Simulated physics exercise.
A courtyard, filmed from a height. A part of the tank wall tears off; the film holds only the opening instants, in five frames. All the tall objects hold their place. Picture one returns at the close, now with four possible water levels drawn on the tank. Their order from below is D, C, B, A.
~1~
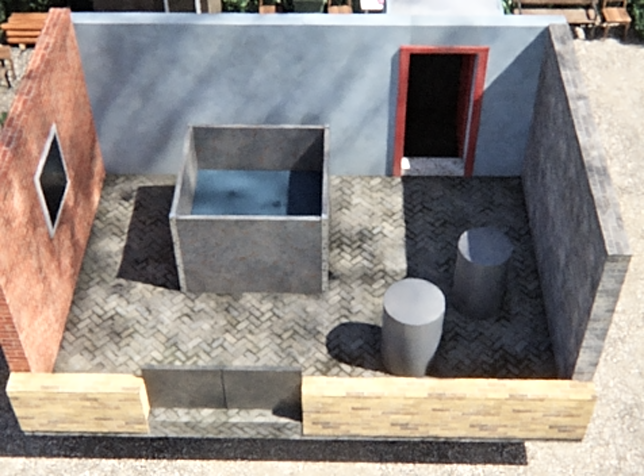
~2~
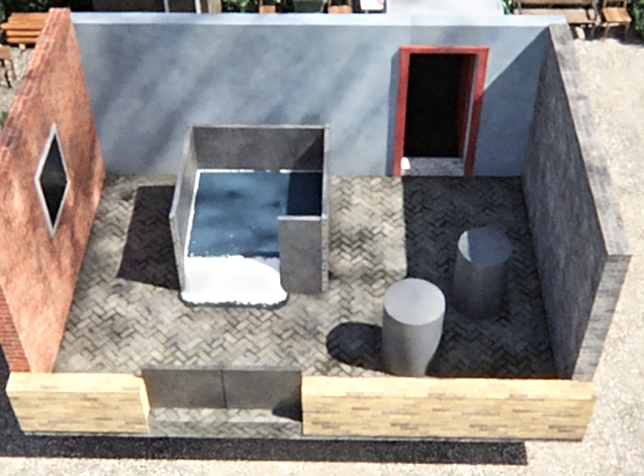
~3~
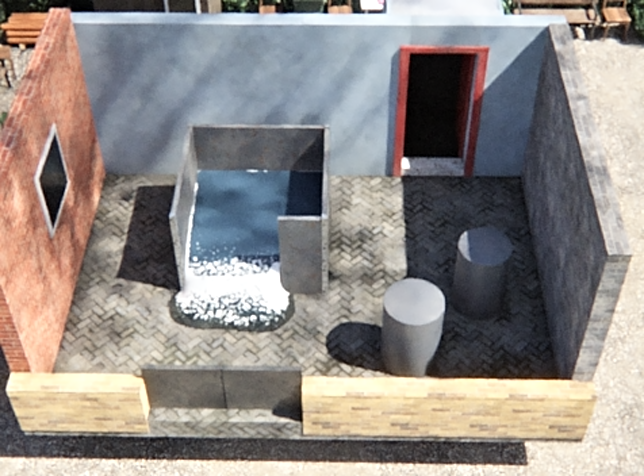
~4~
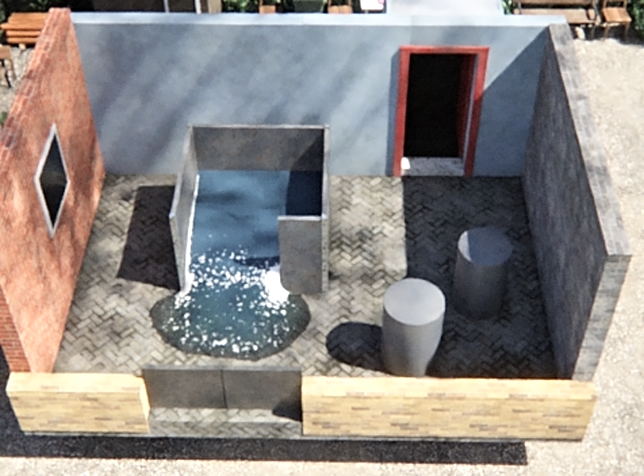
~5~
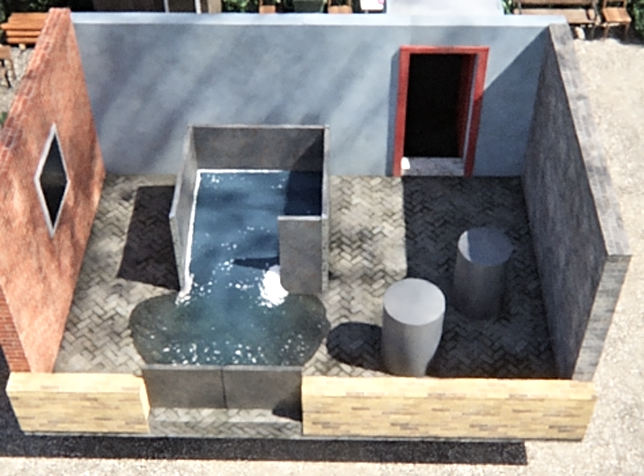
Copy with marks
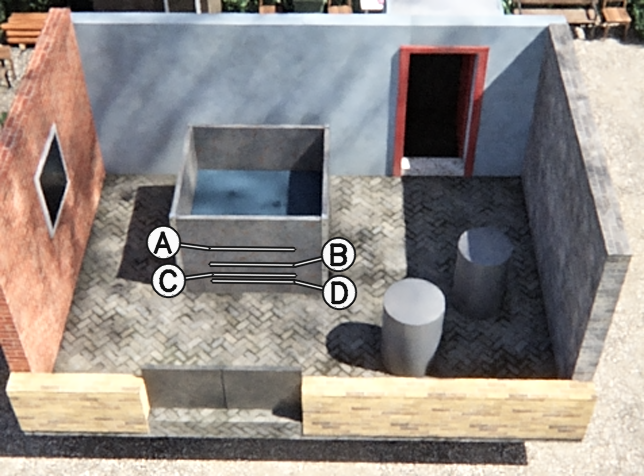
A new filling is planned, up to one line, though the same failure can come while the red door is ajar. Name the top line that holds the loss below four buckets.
It is A.
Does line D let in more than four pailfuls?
No.
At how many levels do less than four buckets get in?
All four.
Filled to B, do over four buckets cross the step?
No, that is safe.
On the marked copy, A at (251, 249); B at (252, 264); C at (253, 275); D at (253, 281); from the bottom up D, C, B, A.
With A, a bucket or two gets in.
With B, nothing gets over.
With C, nothing gets over.
With D, nothing gets over.
